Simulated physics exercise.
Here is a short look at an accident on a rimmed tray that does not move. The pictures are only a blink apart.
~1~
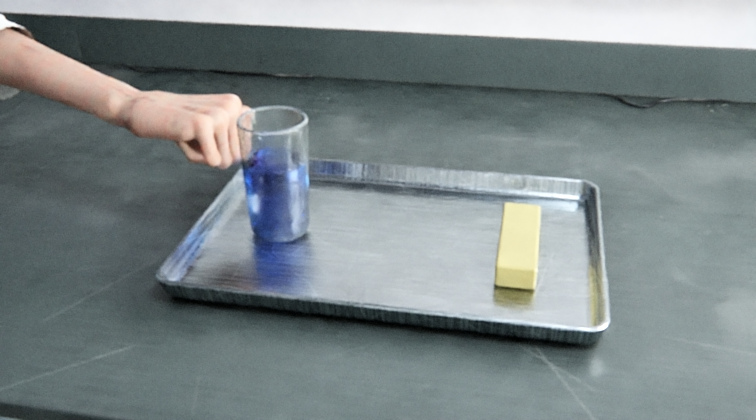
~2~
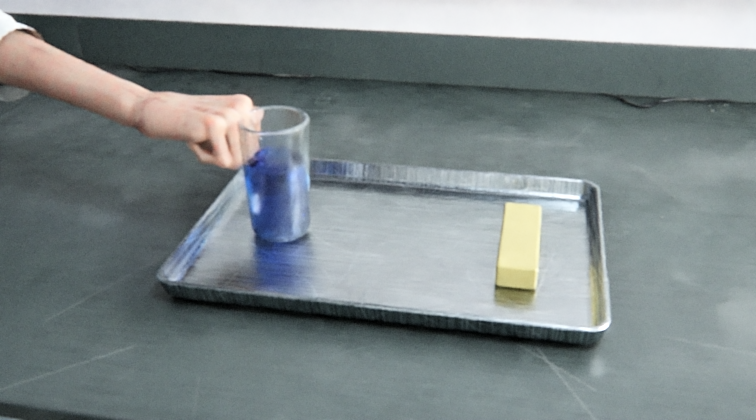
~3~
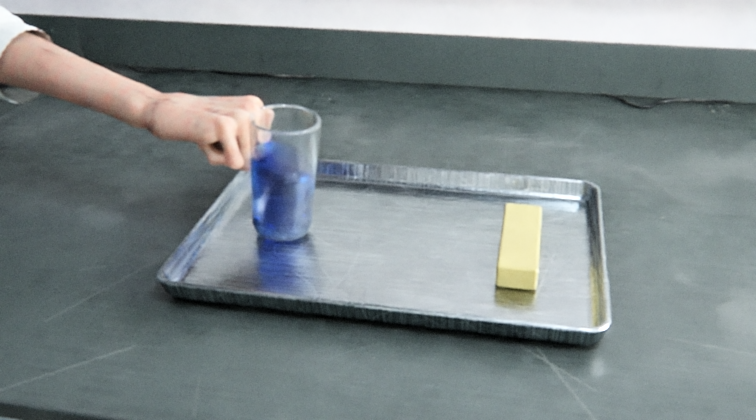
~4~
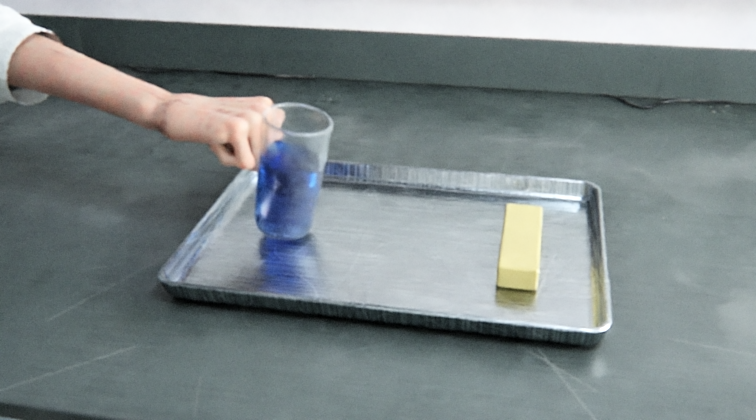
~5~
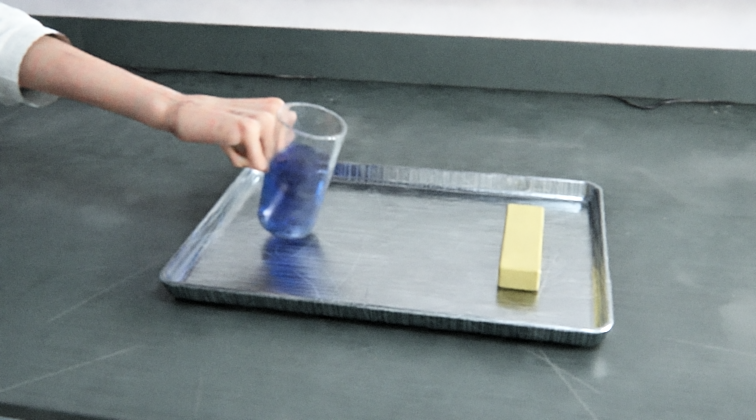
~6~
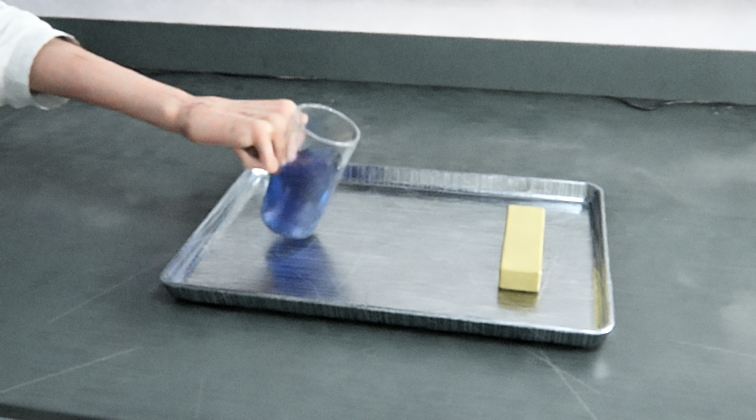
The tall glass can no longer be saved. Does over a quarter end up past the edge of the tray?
No: The share that runs off the tray is below a quarter.
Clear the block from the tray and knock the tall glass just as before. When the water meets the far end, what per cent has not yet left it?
Roughly 60 %, give or take.
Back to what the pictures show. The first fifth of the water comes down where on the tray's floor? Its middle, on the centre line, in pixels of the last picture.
I'd mark it somewhere roughly at pixel (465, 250).
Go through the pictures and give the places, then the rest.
In the first picture, tilt 0°; right rim (304, 123); surface from (249, 153) to (304, 157); the tray's far rim is at (601, 246); a block is fixed to the tray further along.
In the second picture, tilt 0°; right rim (305, 123); surface from (250, 153) to (304, 158).
In the third picture, tilt 6°; right rim (317, 125); surface from (257, 140) to (313, 163).
In the fourth picture, tilt 11°; right rim (330, 129); surface from (267, 136) to (321, 162).
In the fifth picture, tilt 17°; right rim (343, 133); surface from (276, 146) to (331, 158).
In the sixth picture, tilt 23°; right rim (356, 139); surface from (279, 164) to (345, 157).
A moment on, the tall glass is falling and 100 per cent is in the glass, 0 on the tray and 0 above or beyond its rim.
Next, the tall glass lies on its side and 100 per cent is in the glass, 0 on the tray and 0 above or beyond its rim.
Then the tall glass lies on its side and 58 per cent is in the glass, 30 on the tray and 12 above or beyond its rim.
Later the tall glass lies on its side and 28 per cent is in the glass, 63 on the tray and 9 above or beyond its rim.
Finally, 92 per cent is held by tray and glass, 8 is off the tray.
